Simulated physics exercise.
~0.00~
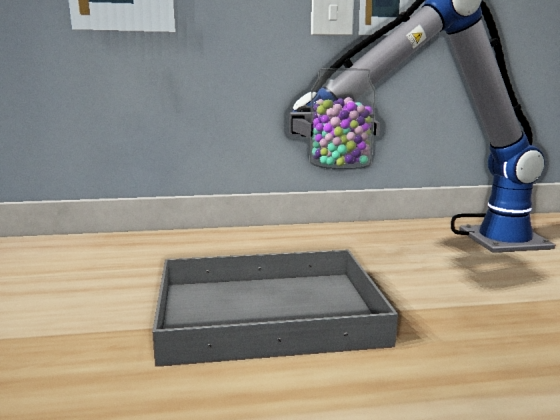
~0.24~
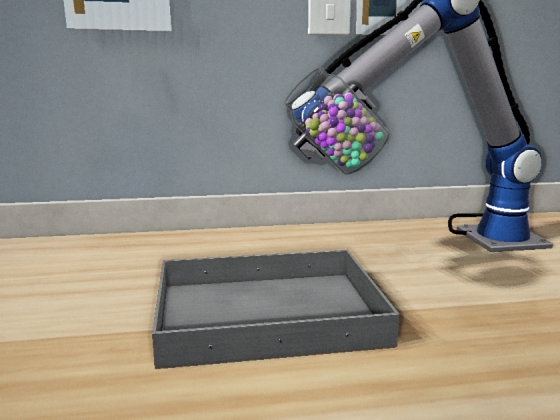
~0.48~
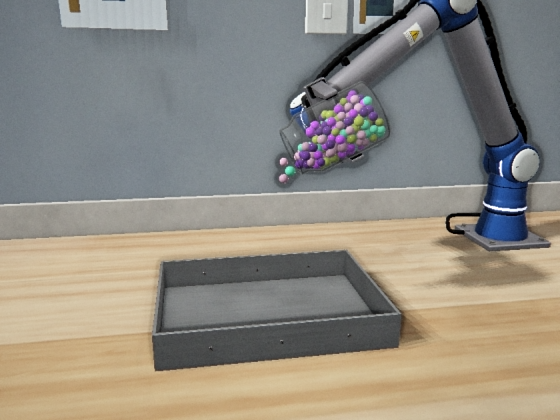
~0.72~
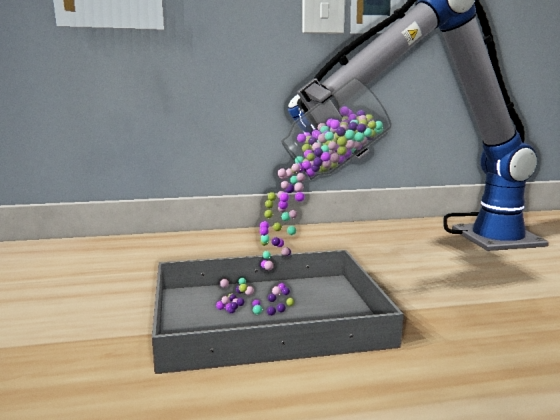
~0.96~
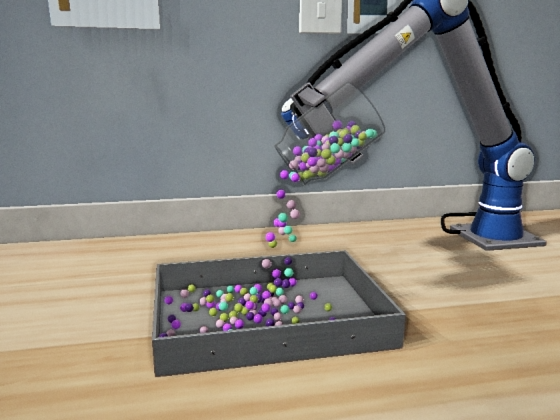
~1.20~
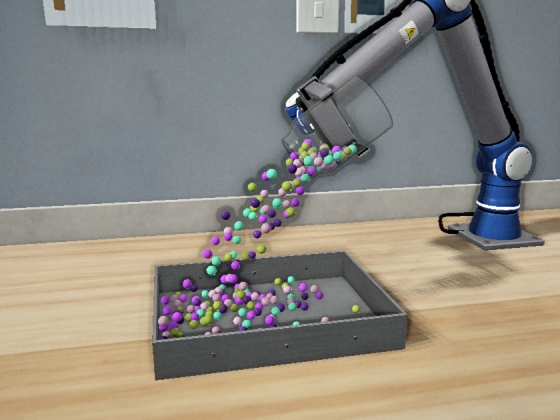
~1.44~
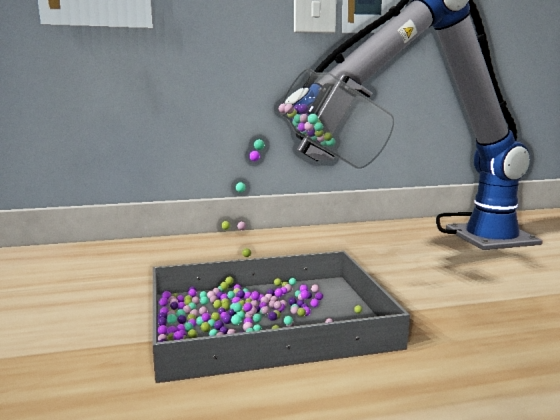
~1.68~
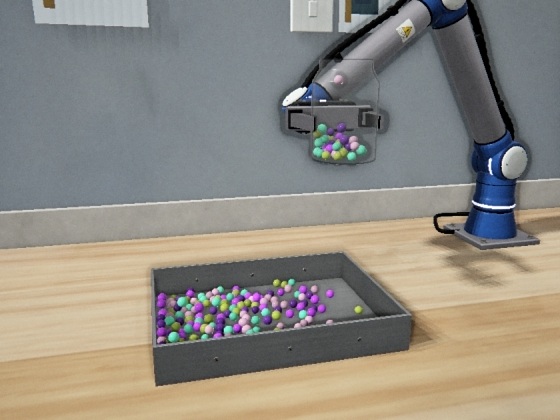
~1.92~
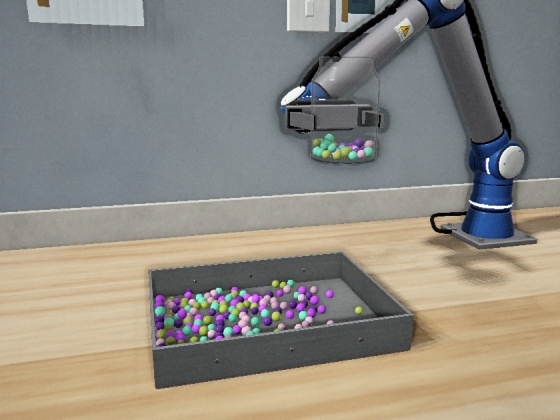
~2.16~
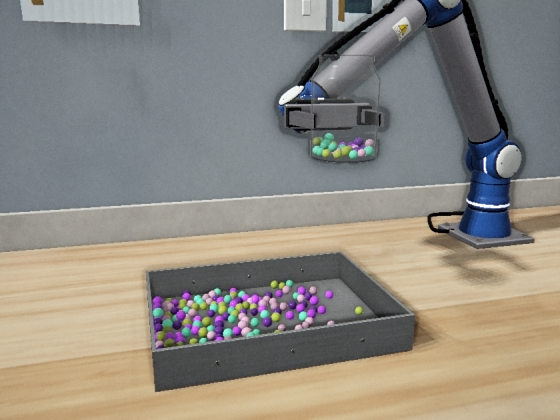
A robot arm with blue joints holds a clear jar packed with small round sweets in purple, green, pink and olive, above and behind a shallow grey tray on a wooden table top. It tilts the jar to the left until the first few sweets slip from the mouth. As the jar tips further, mouth downward, a stream pours into the tray and spreads into a colourful heap towards its left side. The arm then swings the jar back upright while the last stragglers drop. Finally it holds still, with most sweets lying in the tray and a small layer left in the jar.
